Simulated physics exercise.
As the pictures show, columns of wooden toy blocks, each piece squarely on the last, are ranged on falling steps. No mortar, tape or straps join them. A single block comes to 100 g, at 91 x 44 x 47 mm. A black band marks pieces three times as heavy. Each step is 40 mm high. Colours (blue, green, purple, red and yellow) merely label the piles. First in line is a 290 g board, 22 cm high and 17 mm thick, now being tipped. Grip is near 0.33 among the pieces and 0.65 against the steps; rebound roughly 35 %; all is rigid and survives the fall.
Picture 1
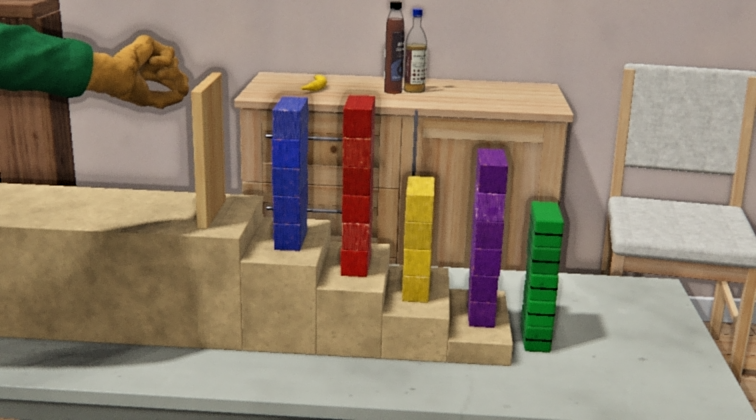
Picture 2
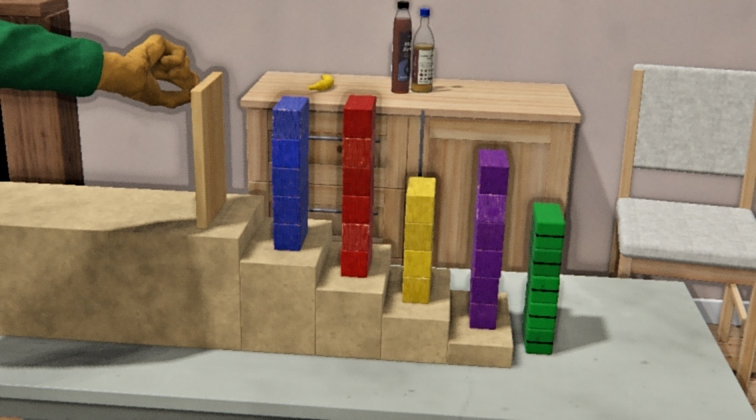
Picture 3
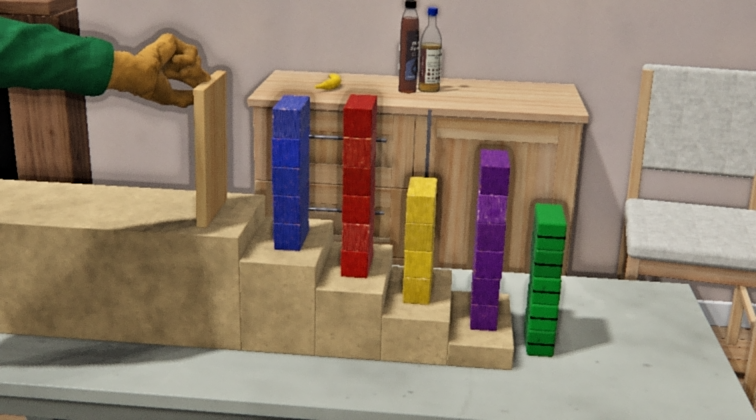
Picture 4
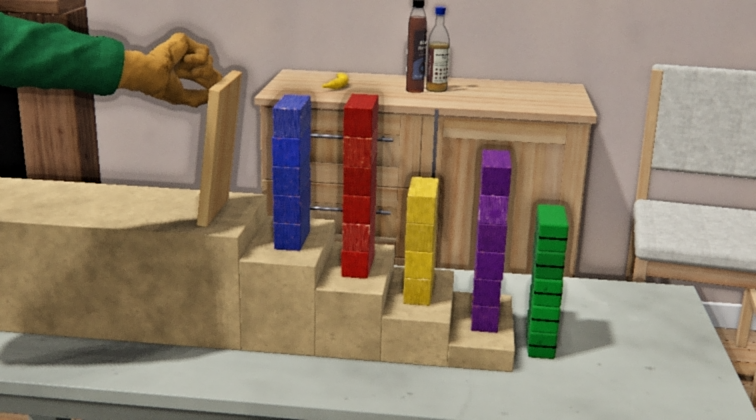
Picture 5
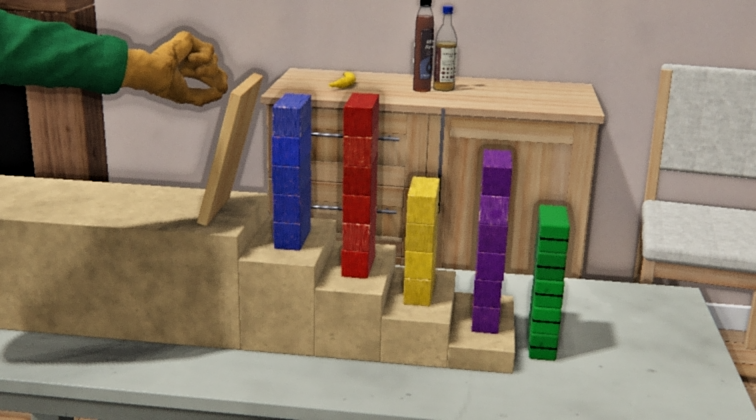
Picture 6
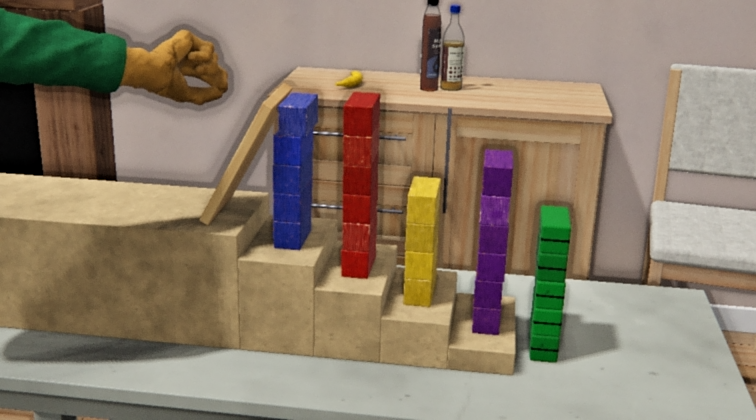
On a grey tabletop, a gloved hand pushing an upright wooden board, which tilts right and leans against a blue block column.
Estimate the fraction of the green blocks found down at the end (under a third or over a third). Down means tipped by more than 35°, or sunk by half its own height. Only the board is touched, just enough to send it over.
Over a third of them.
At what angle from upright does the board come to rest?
About 90°.
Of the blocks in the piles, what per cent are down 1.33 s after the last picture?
By then 90 per cent.
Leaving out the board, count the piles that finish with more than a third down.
5 of them.
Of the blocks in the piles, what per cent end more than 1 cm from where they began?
90 per cent.
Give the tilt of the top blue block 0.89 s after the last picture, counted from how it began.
About 25°.
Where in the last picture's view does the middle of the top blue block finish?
Near (552, 297).
Then, 0.89 s on from the sixth picture, board 91° from upright; none of the 5 green blocks down (10 of 26 in all colours); top green block unmoved; top blue block tipped 25°, 11 cm lower.
Then, 1.33 s on from the sixth picture, board 88° from upright; 4 of the 5 green blocks down (23 of 26 in all colours); top green block tipped 32°, 15 cm lower; top purple block on its side.
Finally, board 88° from upright; 4 of the 5 green blocks down (23 of 26 in all colours); top green block tipped 10°, 93 cm lower; top blue block upside down. That is 80 per cent. Seen by the last camera, middles, top blue block near (552, 297).
